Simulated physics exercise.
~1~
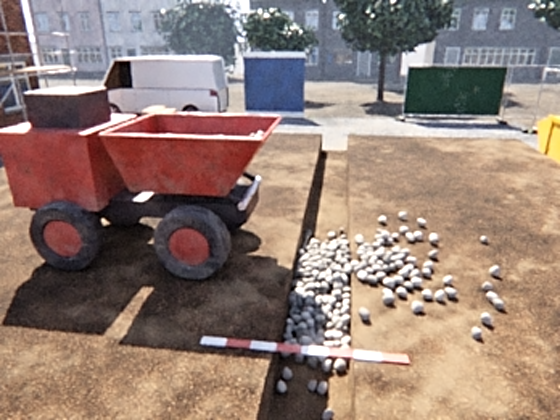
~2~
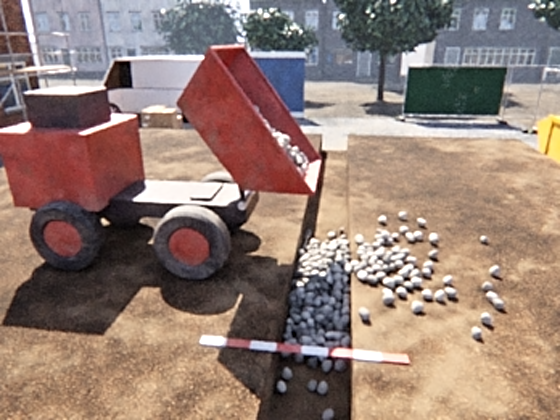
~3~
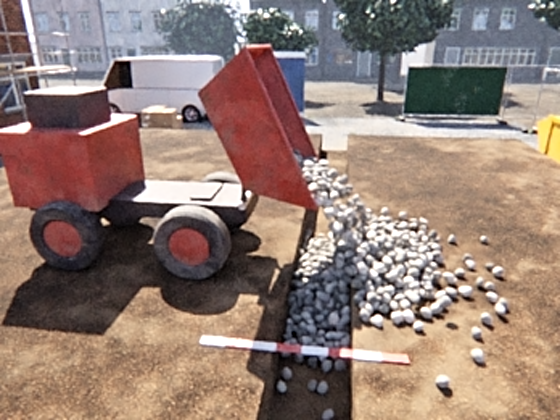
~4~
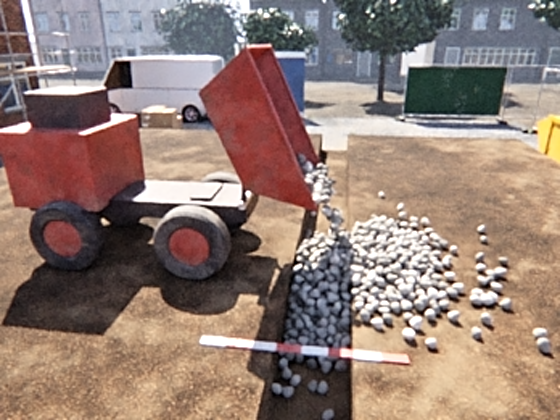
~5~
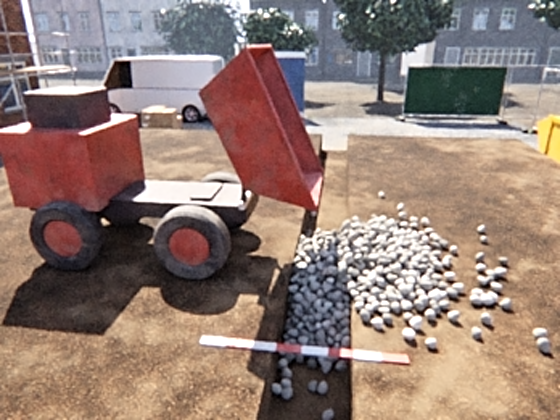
A red dumper's skip tips forward beside a trench already holding pale rounded stones, and its load slides out, piling into the trench and spilling across the ground to the right. The skip ends steeply raised and empty, the stones lying still.
